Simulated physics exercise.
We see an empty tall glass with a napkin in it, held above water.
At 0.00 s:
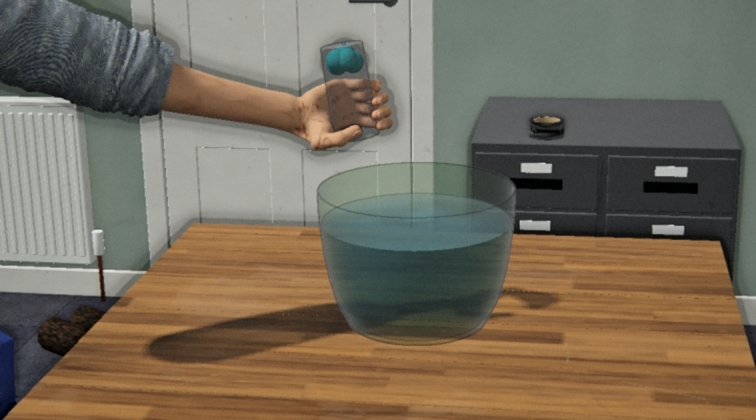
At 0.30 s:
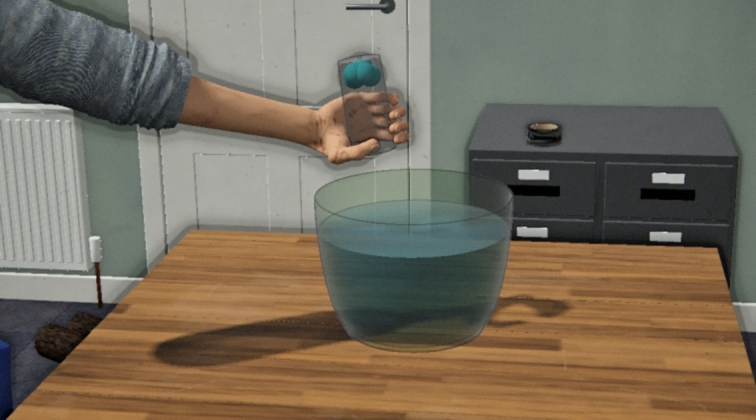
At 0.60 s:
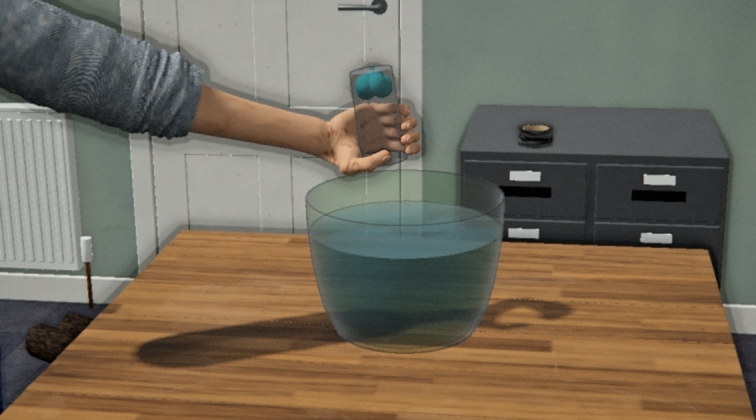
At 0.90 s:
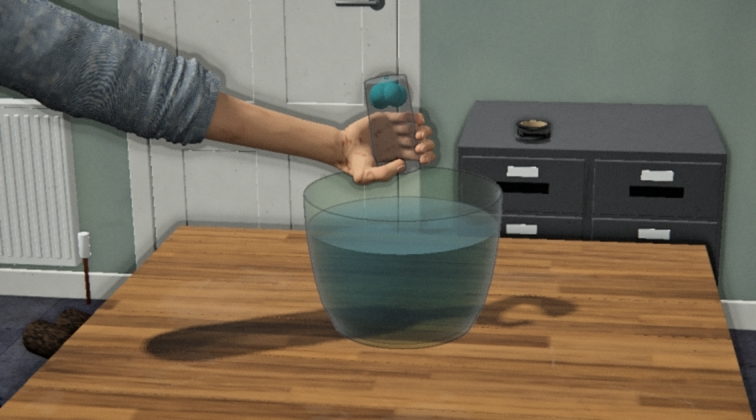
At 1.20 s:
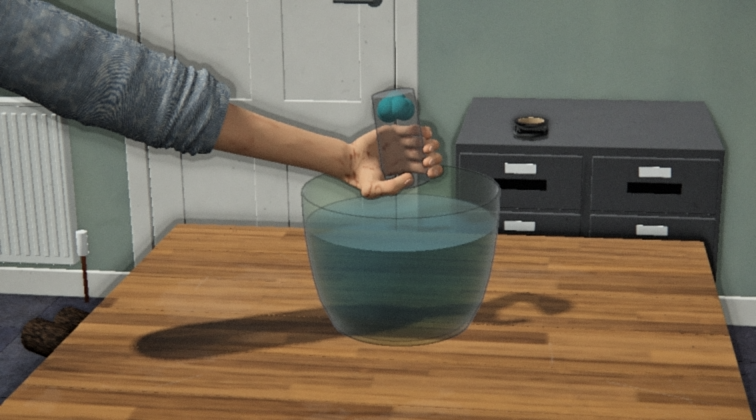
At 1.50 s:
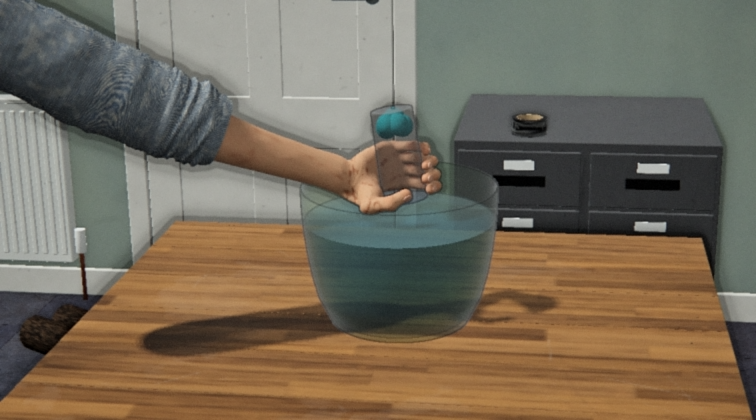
The video shows a hand holding an upside-down tall glass with a blue-green napkin inside, above a large clear bowl of water on a wooden table. The hand gradually lowers the glass until it is just over the water.
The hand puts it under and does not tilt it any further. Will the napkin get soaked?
No, the napkin stays dry.
By 2.0 s, the tall glass enters the water.
By 2.6 s, air is trapped inside and holds the level down.
By 4.0 s, the tall glass is under, still full of air, and the napkin is dry.
